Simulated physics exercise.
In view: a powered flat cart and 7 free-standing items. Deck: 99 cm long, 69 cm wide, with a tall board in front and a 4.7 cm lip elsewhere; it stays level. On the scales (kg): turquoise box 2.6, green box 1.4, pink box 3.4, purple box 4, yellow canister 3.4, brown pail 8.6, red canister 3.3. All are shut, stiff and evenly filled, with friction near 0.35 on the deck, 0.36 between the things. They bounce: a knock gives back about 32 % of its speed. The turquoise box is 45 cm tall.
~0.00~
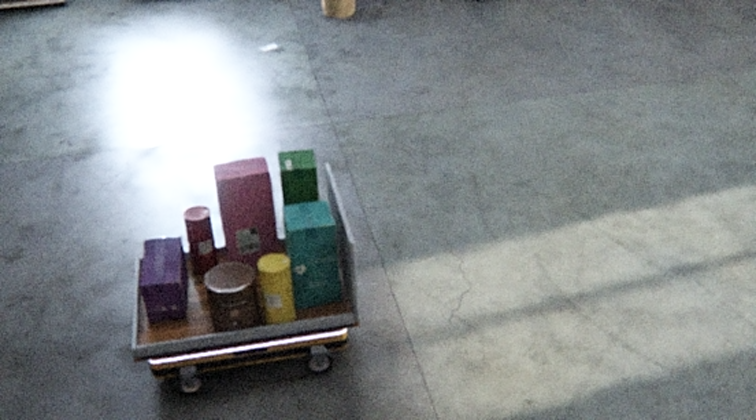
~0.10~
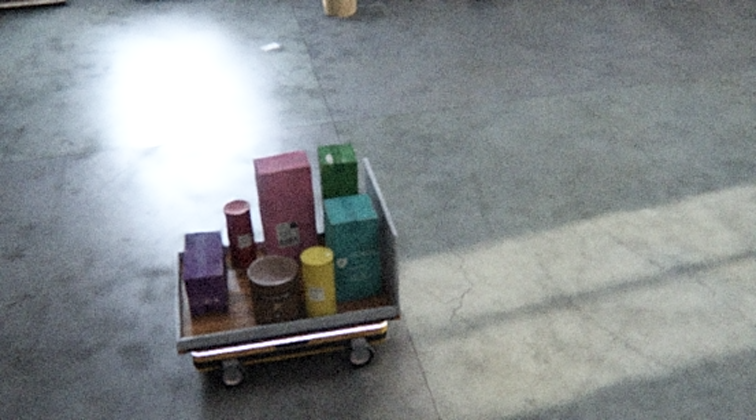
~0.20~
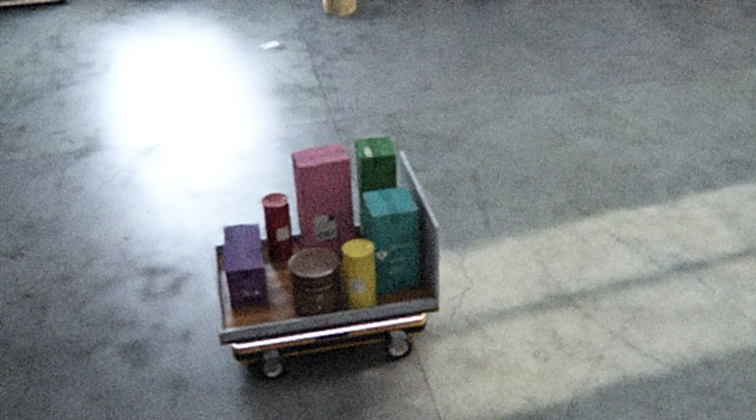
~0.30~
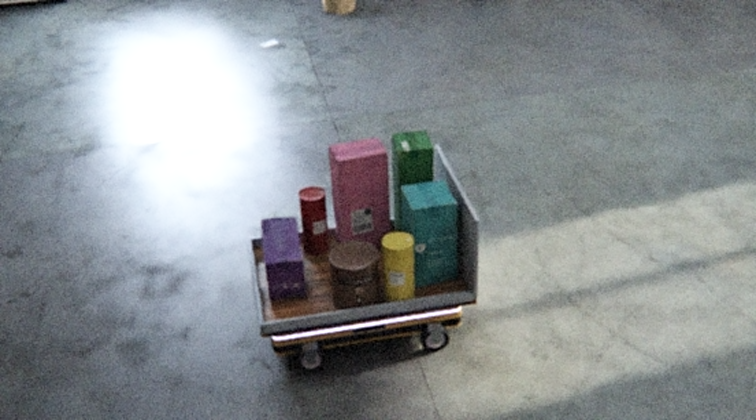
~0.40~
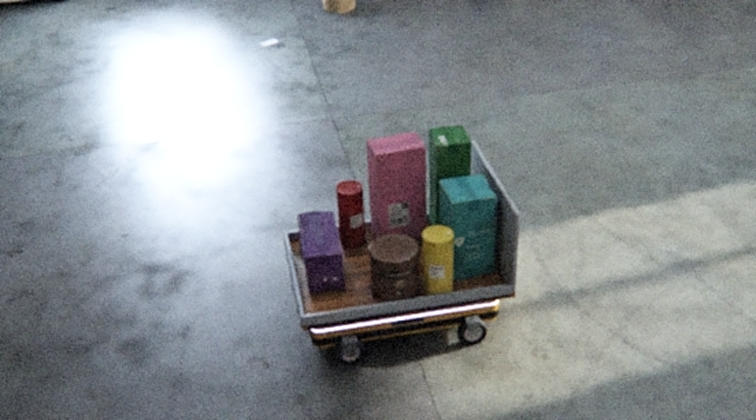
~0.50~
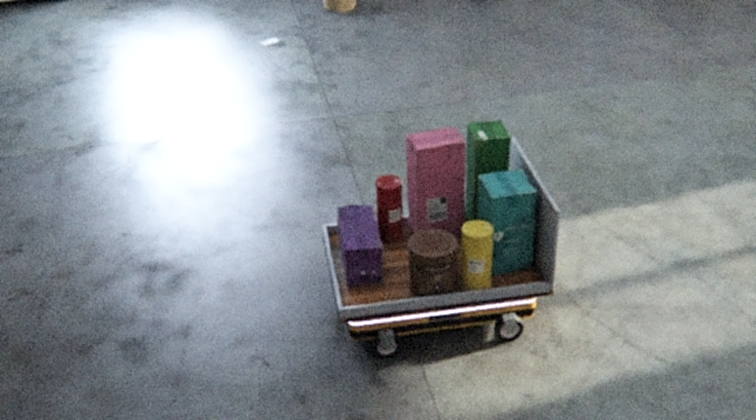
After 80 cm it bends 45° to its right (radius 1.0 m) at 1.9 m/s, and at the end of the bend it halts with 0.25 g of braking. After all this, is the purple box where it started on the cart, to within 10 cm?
The purple box holds its spot.
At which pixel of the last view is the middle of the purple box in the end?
At about (709, 309).
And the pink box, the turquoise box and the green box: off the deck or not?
The pink box finishes off the deck; the turquoise box is still on the cart; the green box ends off the deck.
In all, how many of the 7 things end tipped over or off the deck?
That comes to 5.
Around 0.70 s, cart has run 133 cm, turned 22°; green box at 22° to upright; turquoise box at 9° to upright; pink box at 15° to upright.
Around 1.00 s, cart has run 190 cm, turned 45°; green box and pink box now off the deck; purple box shifted 3 cm near (557, 260); turquoise box at 46° to upright.
Around 1.30 s, cart has run 235 cm, turned 45°; purple box shifted 3 cm near (650, 290); yellow canister at 49° to upright; red canister at 49° to upright.
Around 1.70 s, cart has run 262 cm, turned 45°; purple box shifted 3 cm near (708, 309); yellow canister on its side; red canister at 64° to upright.
Finally (2.4 s), off the deck, green box and pink box; on their side or leaning hard on the cart, turquoise box, yellow canister and red canister; not toppled but over 10 cm from the start, brown pail; purple box still in place (within 10 cm). Final places as that camera would see them, purple box near (709, 309).
